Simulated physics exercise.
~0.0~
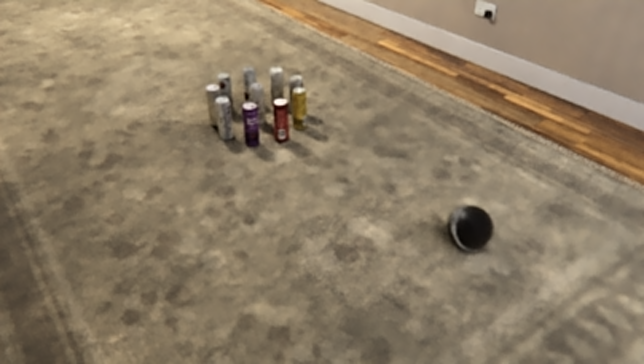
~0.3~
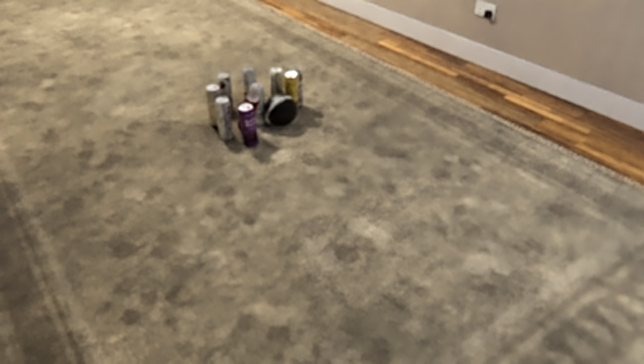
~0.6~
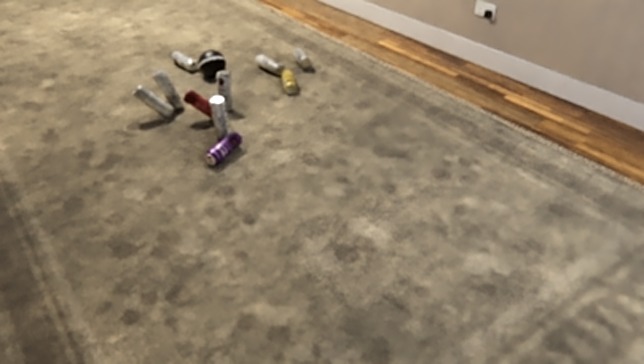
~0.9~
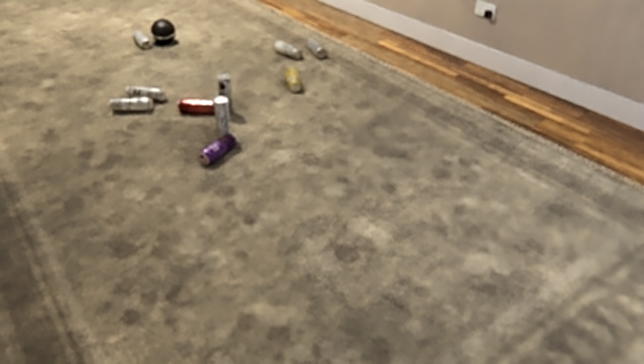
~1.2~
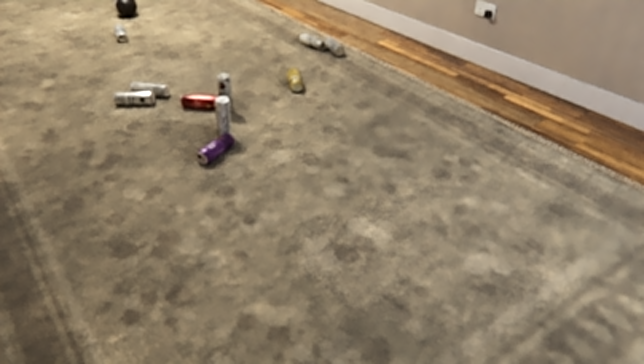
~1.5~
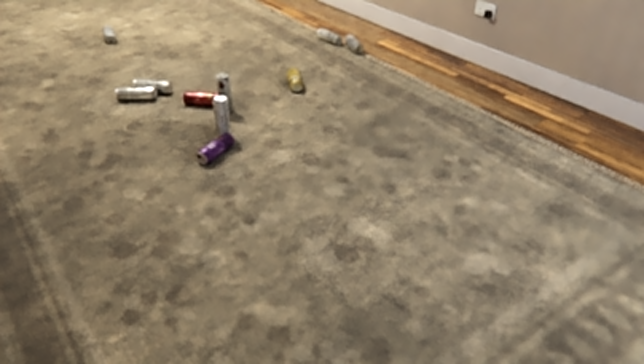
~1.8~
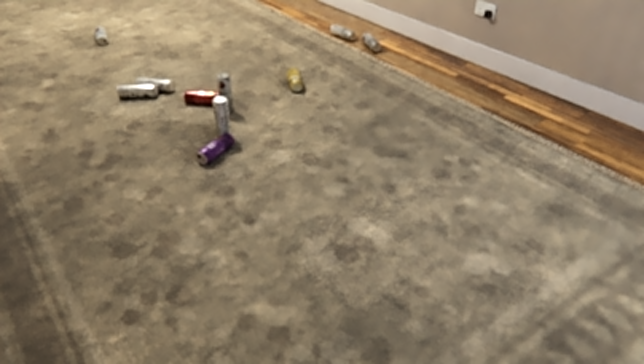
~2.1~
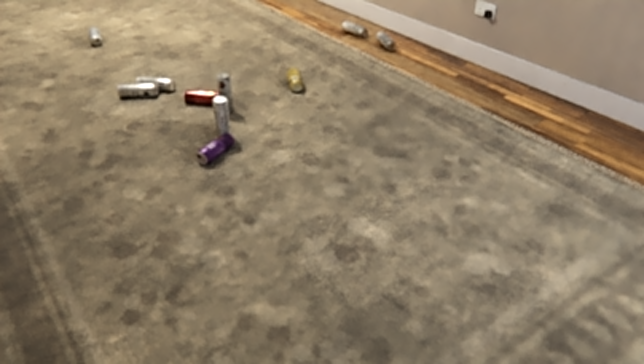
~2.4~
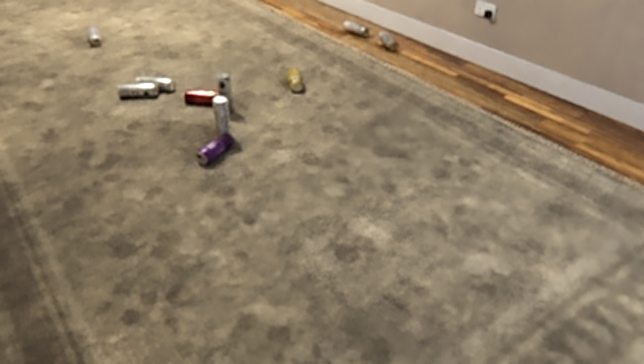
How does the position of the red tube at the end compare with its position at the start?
The red tube stands upright at the start, but by the end it is lying on its side on the carpet.
